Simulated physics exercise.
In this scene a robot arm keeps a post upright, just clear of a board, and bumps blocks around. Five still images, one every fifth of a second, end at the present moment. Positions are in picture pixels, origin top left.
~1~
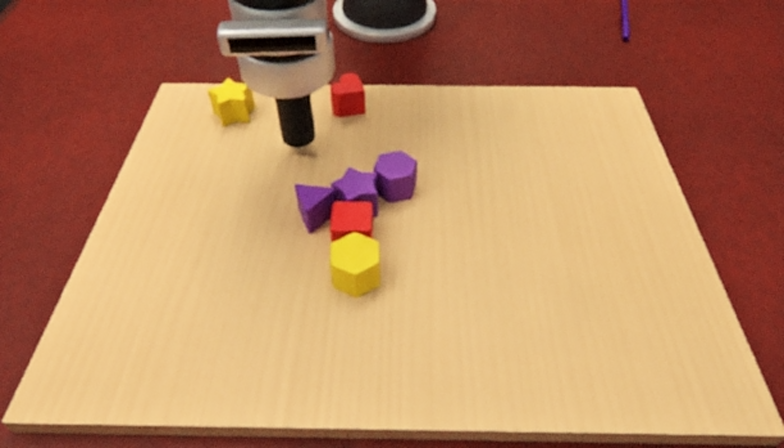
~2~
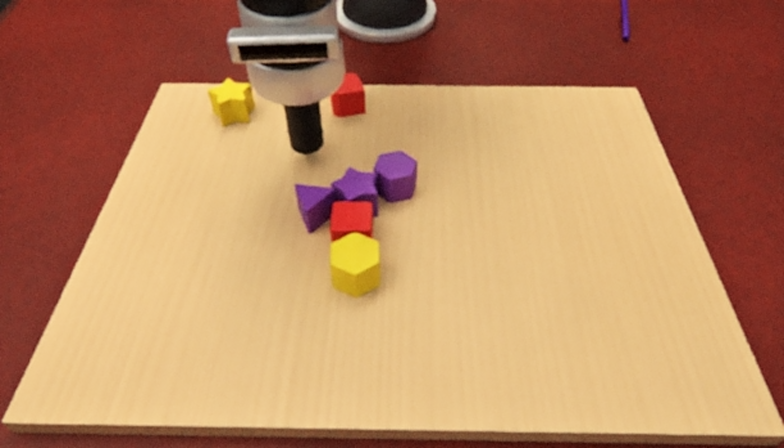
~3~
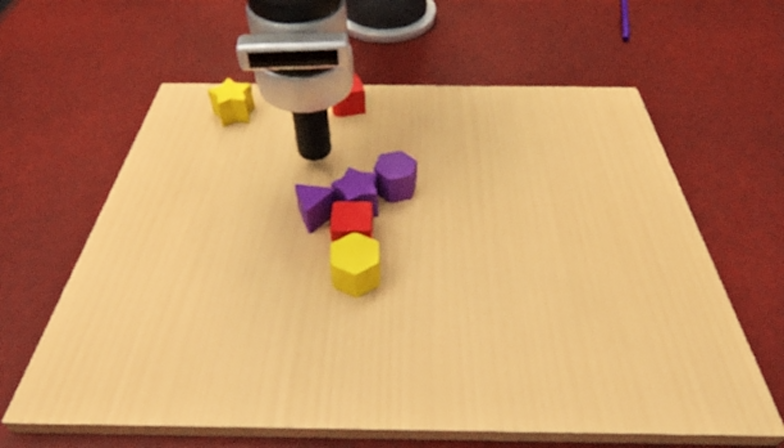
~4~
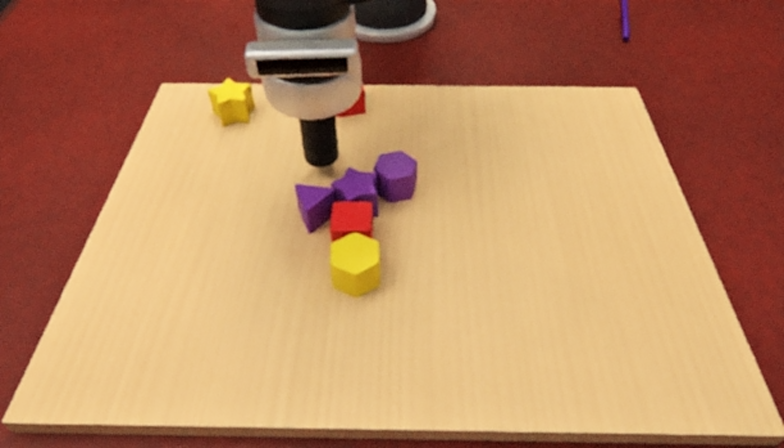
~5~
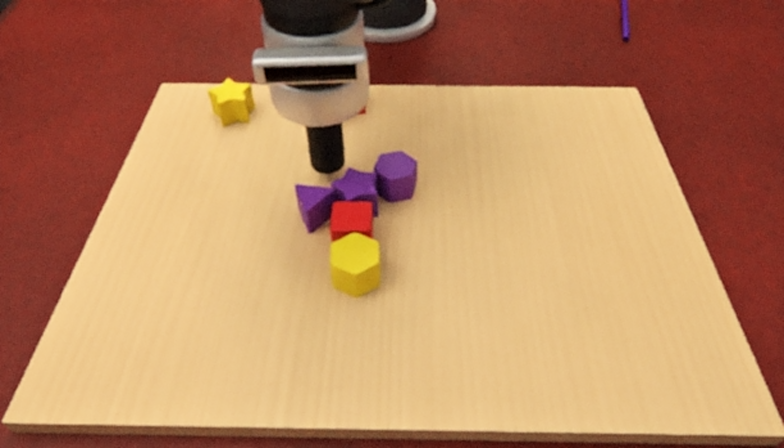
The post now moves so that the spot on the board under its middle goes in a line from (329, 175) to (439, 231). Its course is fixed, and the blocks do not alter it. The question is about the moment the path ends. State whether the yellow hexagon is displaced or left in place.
At the end, its place is different.
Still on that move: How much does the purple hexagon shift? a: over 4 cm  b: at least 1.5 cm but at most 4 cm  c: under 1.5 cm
Answer: B.
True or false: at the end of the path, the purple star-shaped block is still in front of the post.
The statement is incorrect.
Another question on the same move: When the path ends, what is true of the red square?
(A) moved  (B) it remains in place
A (moved)
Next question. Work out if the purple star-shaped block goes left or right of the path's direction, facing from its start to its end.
Over to the right.
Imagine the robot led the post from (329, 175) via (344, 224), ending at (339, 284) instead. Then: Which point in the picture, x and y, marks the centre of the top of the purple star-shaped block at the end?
Located at (381, 206).
What follows on the original path. One third of the way, post at (363, 181); red square at (352, 220); yellow hexagon at (353, 257); purple star-shaped block at (374, 194), turned 40° clockwise; purple hexagon at (401, 164).
Two thirds of the way, post at (401, 200); red square at (355, 229), turned 35° clockwise; yellow hexagon at (347, 268), turned 10° anticlockwise; purple star-shaped block at (399, 219), turned 75° clockwise; purple hexagon at (424, 166), turned 70° anticlockwise.
At the end, post at (440, 219); red square at (355, 229), turned 40° clockwise; yellow hexagon at (347, 269), turned 15° anticlockwise; purple star-shaped block at (404, 224), turned 95° clockwise; purple hexagon at (424, 166), turned 70° anticlockwise.
